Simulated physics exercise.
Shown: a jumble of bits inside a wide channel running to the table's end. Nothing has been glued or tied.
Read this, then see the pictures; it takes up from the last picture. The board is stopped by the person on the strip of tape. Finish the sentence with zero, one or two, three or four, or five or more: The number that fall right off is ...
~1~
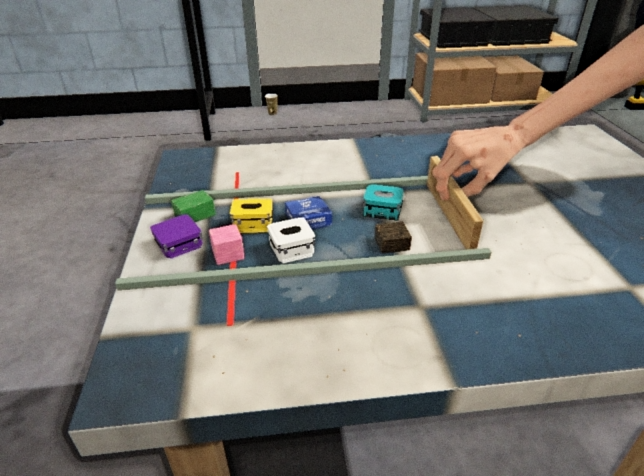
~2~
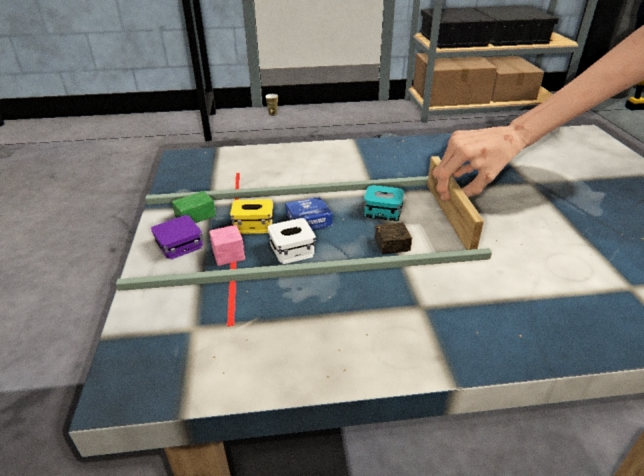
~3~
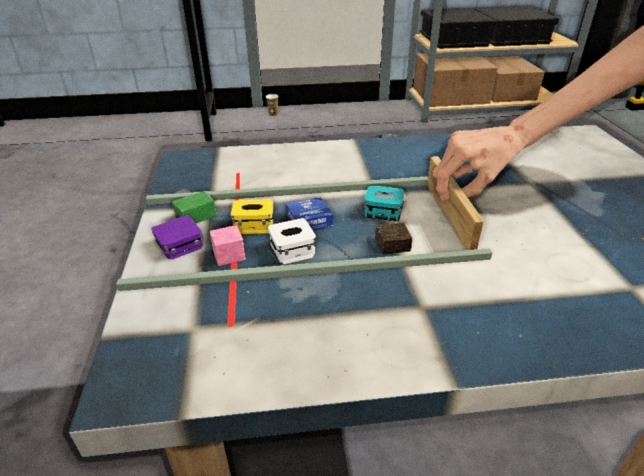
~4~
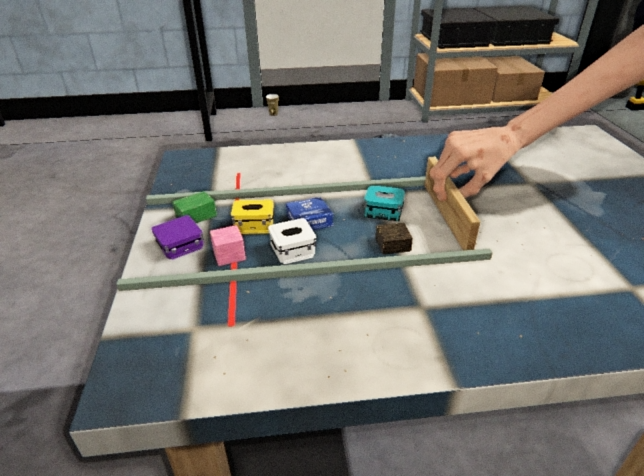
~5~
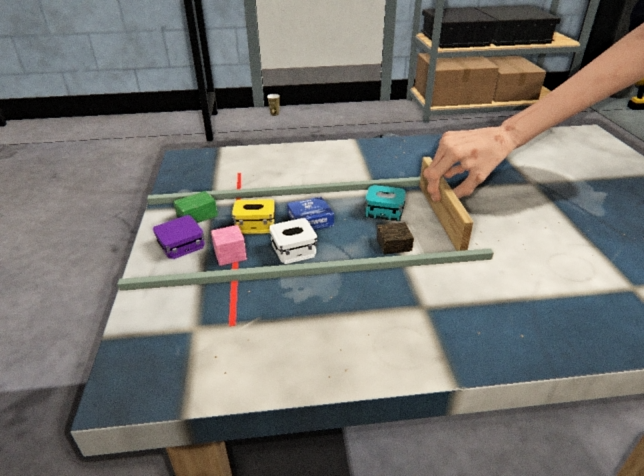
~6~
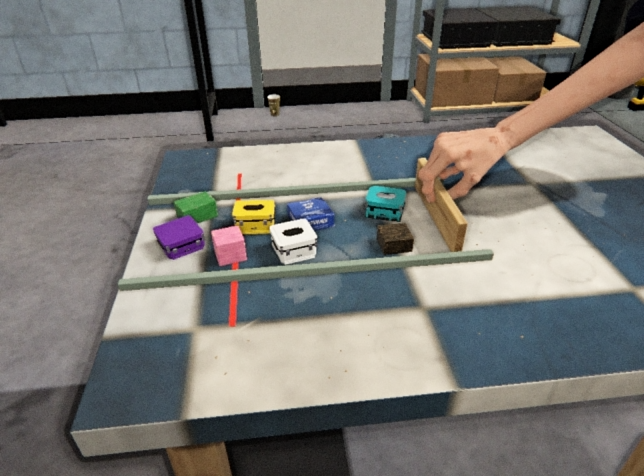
The number that fall right off is one or two.
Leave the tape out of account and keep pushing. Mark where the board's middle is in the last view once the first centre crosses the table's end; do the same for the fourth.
Its middle is near (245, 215) and then near (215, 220).
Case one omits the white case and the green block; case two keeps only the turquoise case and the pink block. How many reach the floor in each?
Result: 0 in the first case, with 0 in the second.
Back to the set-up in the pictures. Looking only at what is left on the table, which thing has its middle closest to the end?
It's the yellow case that is foremost.
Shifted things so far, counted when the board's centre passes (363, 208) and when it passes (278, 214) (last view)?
3 at one spot and 8 at the other.
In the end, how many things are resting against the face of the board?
Count: 2.
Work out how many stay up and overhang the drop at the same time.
I count 2 overhanging.
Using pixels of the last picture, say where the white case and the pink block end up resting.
The white case ends up near (185, 248), and the pink block near (150, 250).
Early on, none off yet; purple case at rest near (180, 238); green block at rest near (196, 209); pink block at rest near (229, 246).
A while later, none off yet; purple case travelled about its own width near (142, 249); green block travelled about its own width near (174, 207); pink block travelled well along near (182, 248).
Finally, the number that fall off is one or two; lost, purple case.
